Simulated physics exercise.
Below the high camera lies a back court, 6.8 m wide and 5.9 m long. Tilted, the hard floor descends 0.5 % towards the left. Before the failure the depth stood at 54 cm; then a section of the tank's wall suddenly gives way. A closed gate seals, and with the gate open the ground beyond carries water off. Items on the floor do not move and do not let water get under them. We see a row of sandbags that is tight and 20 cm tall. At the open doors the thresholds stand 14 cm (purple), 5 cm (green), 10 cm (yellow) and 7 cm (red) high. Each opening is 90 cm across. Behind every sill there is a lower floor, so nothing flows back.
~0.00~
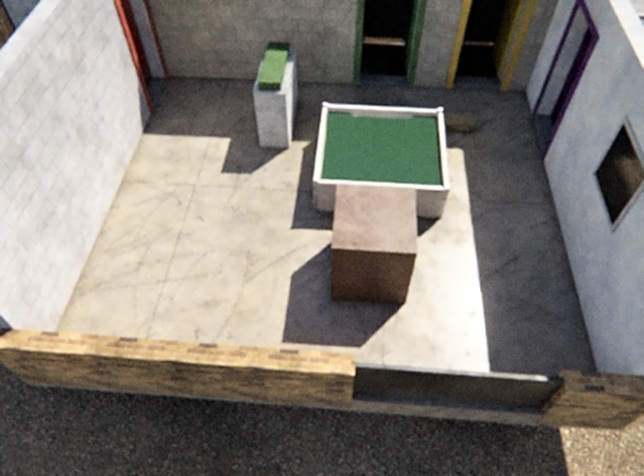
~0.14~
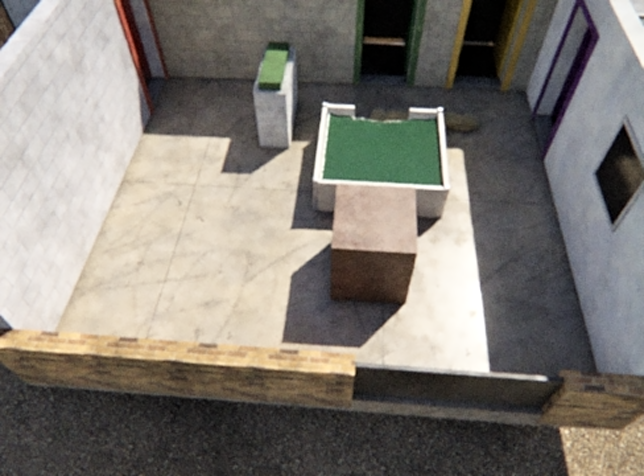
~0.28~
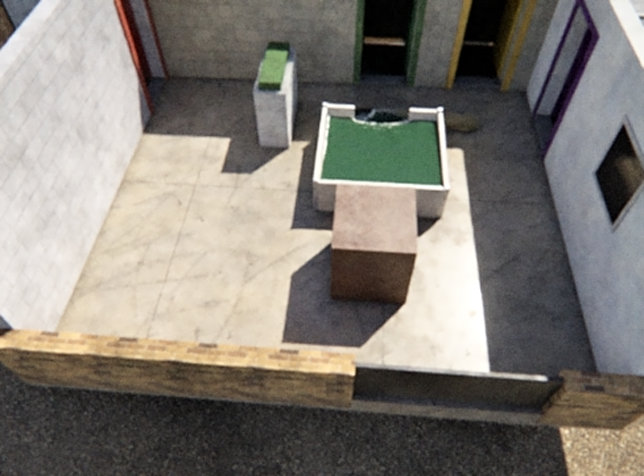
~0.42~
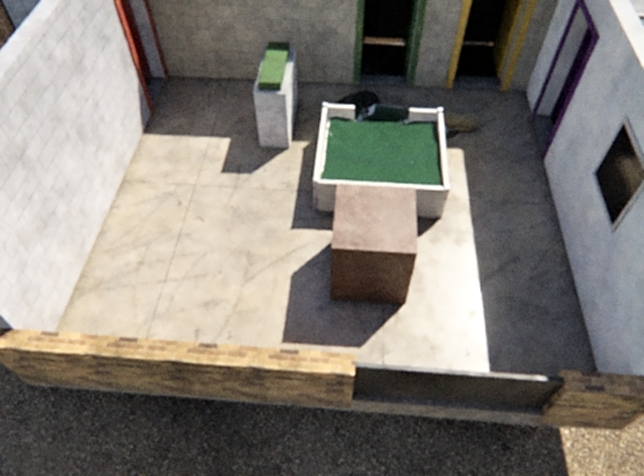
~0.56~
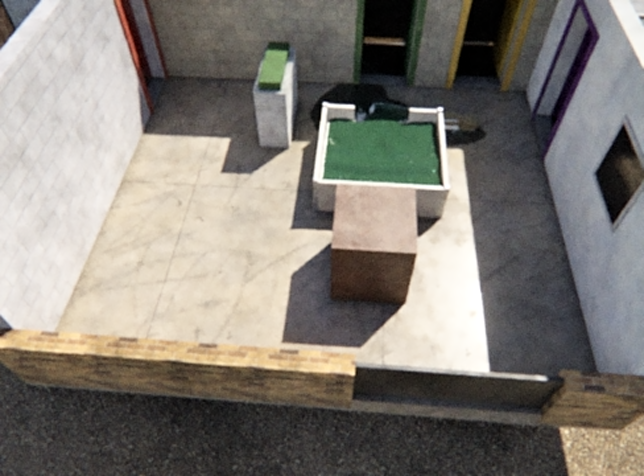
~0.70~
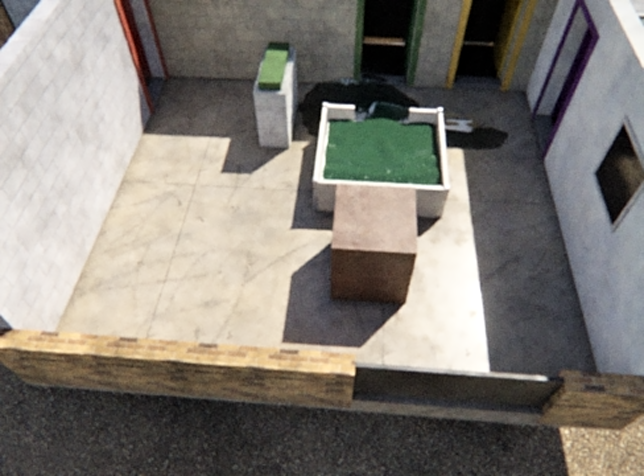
In a walled court, dark green liquid pours from a tank's far side and spreads.
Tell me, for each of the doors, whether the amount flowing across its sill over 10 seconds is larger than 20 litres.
For 10 seconds: The purple door, not larger; the green door, larger; the yellow door, not larger; the red door, larger.
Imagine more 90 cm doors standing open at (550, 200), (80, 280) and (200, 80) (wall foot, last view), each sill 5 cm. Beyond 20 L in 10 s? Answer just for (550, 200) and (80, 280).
In turn: Short of it, short of it.
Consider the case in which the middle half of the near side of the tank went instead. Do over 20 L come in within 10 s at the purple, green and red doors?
Purple short, green short, red short.
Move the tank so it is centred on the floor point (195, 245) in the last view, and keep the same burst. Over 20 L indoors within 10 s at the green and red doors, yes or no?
Well, green ends up inside the mark and red ends up beyond the mark.
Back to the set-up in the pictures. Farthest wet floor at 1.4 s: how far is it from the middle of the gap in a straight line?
Roughly 3.0 m.
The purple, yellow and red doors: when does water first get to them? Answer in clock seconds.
Door times: Purple 1.0 s / yellow 1.6 s / red 2.2 s.
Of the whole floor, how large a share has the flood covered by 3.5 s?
About 35 per cent.
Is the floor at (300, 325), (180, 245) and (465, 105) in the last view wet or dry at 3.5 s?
Going in order, clear, then clear, then covered.
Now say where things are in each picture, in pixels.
The first frame shows still water, 54 cm deep, in the tank at (381, 148).
In the second frame, water pours out on the tank's far side and has run 0.5 m, to a hidden place; typically 7 cm deep outside, 54 cm at the tank's back.
In the third frame, the front is at a hidden place, 0.8 m from the gap on the tank's far side; 0.6 m2 of floor is under water; 54 cm left at the back of the tank.
In the fourth frame, the front is at (452, 132), 1.3 m from the gap on the tank's far side; 1.3 m2 of floor is under water; 54 cm left at the back of the tank.
In the fifth frame, water pours out on the tank's far side and has run 1.8 m, to (481, 133); typically 5 cm deep outside, 50 cm at the tank's back.
In the sixth frame, the front is at (494, 132), 2.0 m from the gap on the tank's far side; 2.9 m2 of floor is under water; 46 cm left at the back of the tank.
After 1.4 s water covers 15 % of the floor and is deepest (40 cm) near (383, 133); purple door 5 cm at the sill, 0 L in, green door 6 cm at the sill, 36 L in, yellow door not reached, red door not reached.
After 2.2 s water covers 25 % of the floor and is deepest (30 cm) near (383, 133); purple door 12 cm at the sill, 0 L in, green door 14 cm at the sill, 85 L in, yellow door 5 cm at the sill, 0 L in, red door 6 cm at the sill, 0 L in.
After 3.5 s water covers 35 % of the floor and is deepest (26 cm) near (383, 133); purple door 9 cm at the sill, 1 L in, green door 7 cm at the sill, 113 L in, yellow door 5 cm at the sill, 0 L in, red door 13 cm at the sill, 30 L in.
After 6.0 s water covers 55 % of the floor and is deepest (18 cm) near (383, 133); purple door 7 cm at the sill, 1 L in, green door 5 cm at the sill, 127 L in, yellow door 7 cm at the sill, 0 L in, red door 10 cm at the sill, 59 L in.
After 10.0 s water covers 85 % of the floor and is deepest (11 cm) near (383, 133); purple door 5 cm at the sill, 1 L in, green door 5 cm at the sill, 131 L in, yellow door 5 cm at the sill, 0 L in, red door 7 cm at the sill, 66 L in.
